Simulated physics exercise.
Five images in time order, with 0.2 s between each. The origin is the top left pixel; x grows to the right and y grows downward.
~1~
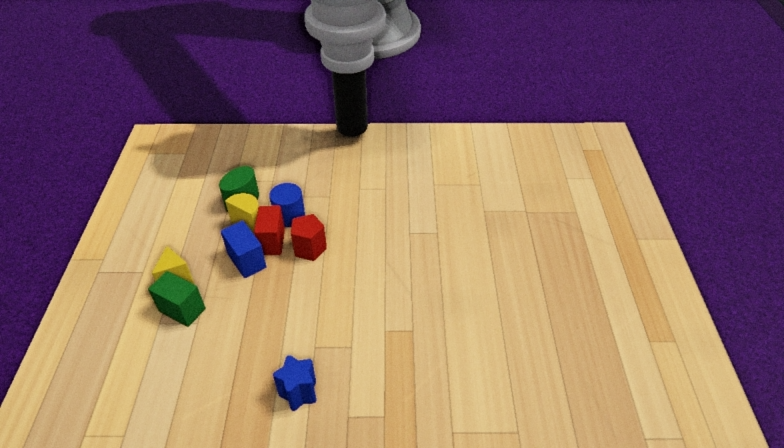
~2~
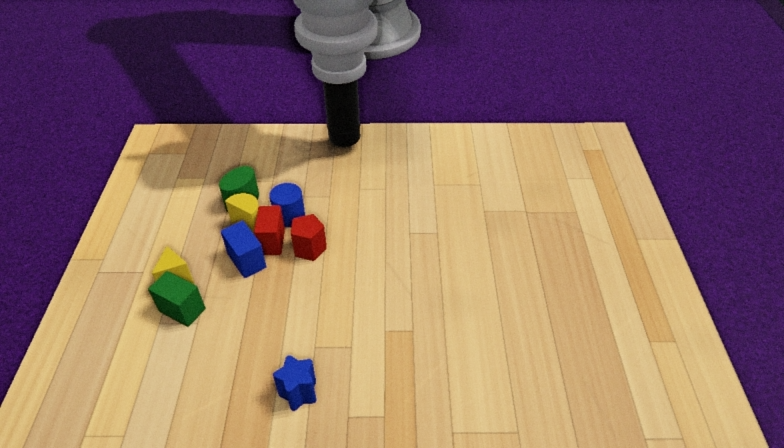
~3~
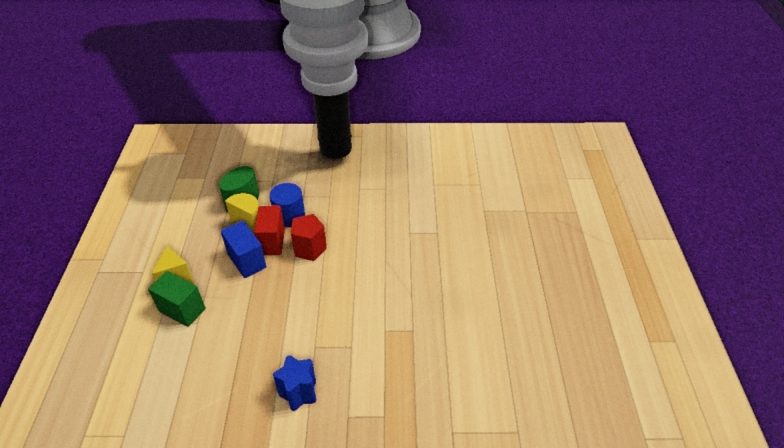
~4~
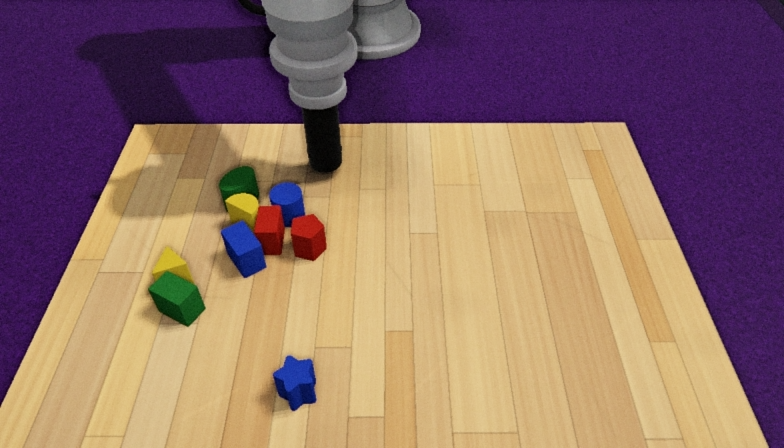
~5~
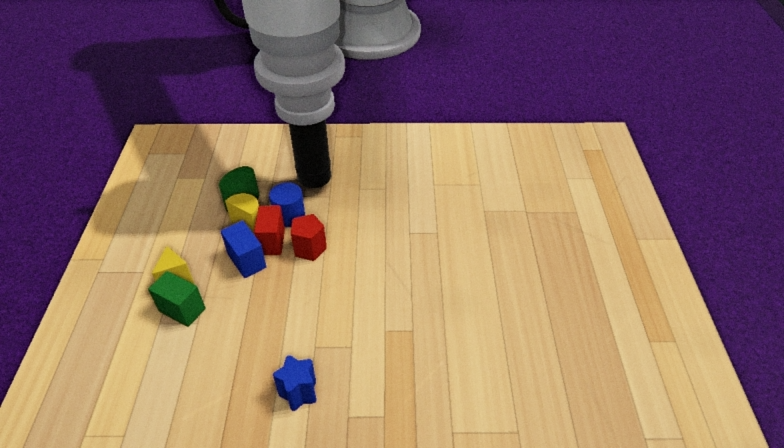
A robot arm moves its black tip down and left toward the still, colored blocks.
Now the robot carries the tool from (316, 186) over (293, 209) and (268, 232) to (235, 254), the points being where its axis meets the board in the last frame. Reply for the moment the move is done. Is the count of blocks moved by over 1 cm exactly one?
The answer is no.
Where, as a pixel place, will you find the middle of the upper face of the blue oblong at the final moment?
It comes to (212, 263).
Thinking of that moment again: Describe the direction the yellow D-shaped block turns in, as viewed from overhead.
Watching from overhead, you'd notice the yellow D-shaped block rotating clockwise.
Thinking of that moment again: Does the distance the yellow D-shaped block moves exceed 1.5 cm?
Yes, that is how it ends up.
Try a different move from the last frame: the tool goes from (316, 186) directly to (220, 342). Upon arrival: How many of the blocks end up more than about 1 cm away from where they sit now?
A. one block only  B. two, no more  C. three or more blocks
Choice C: Three or more blocks.
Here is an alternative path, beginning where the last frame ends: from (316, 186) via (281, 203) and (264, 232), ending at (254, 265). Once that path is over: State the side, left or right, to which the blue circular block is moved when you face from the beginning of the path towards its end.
The blue circular block goes left.
The first path, step by step. One third of the way, tool (291, 200); blue oblong (233, 243), turned 30° clockwise; red oblong (264, 235), turned 15° clockwise; blue circular block (278, 210).
Two thirds of the way, tool (265, 224); blue oblong (230, 244), turned 30° clockwise; yellow D-shaped block (232, 207), turned 45° clockwise; red oblong (258, 265); blue circular block (262, 236).
At the end, tool (233, 245); blue oblong (212, 263); yellow D-shaped block (221, 209), turned 85° clockwise; red oblong (261, 278); blue circular block (255, 248).
